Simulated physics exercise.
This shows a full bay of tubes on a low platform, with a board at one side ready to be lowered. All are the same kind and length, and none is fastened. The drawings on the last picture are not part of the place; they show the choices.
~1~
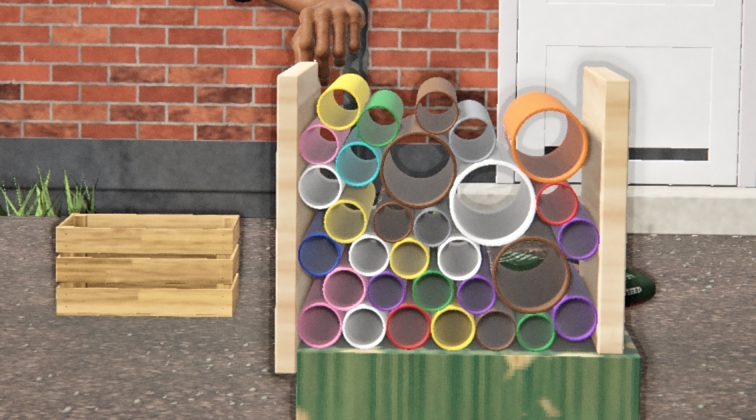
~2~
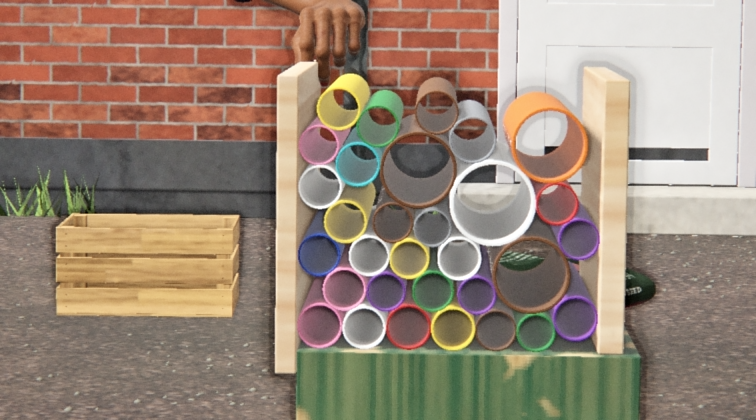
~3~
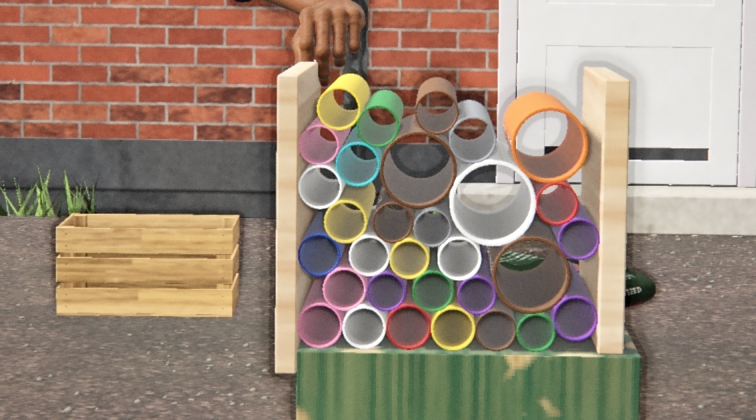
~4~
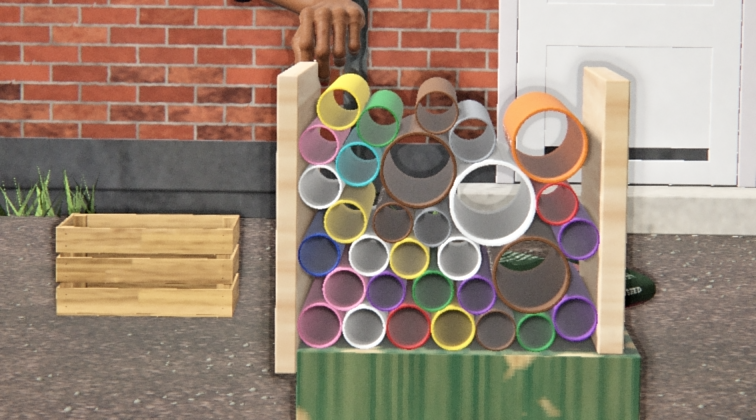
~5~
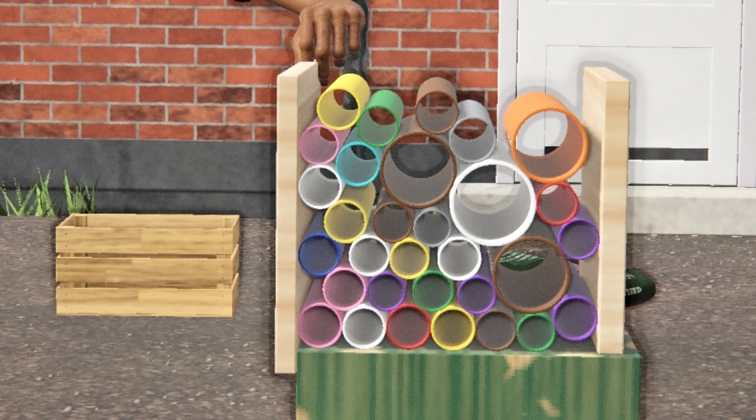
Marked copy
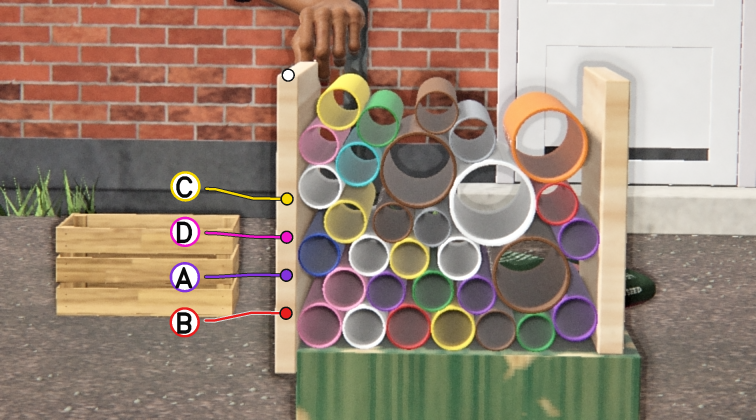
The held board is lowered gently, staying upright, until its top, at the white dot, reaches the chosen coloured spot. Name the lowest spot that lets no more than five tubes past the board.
It can be let down to A.
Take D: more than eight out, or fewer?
Fewer than eight.
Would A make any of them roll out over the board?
Yes.
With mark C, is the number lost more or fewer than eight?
At C, fewer than eight.
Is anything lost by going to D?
Yes, at D.
On the marked copy, A at (287, 275); B at (286, 313); C at (287, 199); D at (287, 237); the white dot at (289, 75).
With A. Early on, top of the board (299, 161).
Further on, top of the board (298, 259).
At the end, top of the board (297, 274), four out over the board.
As for the rest, B more than five out over the board; C none out over the board; D three out over the board.
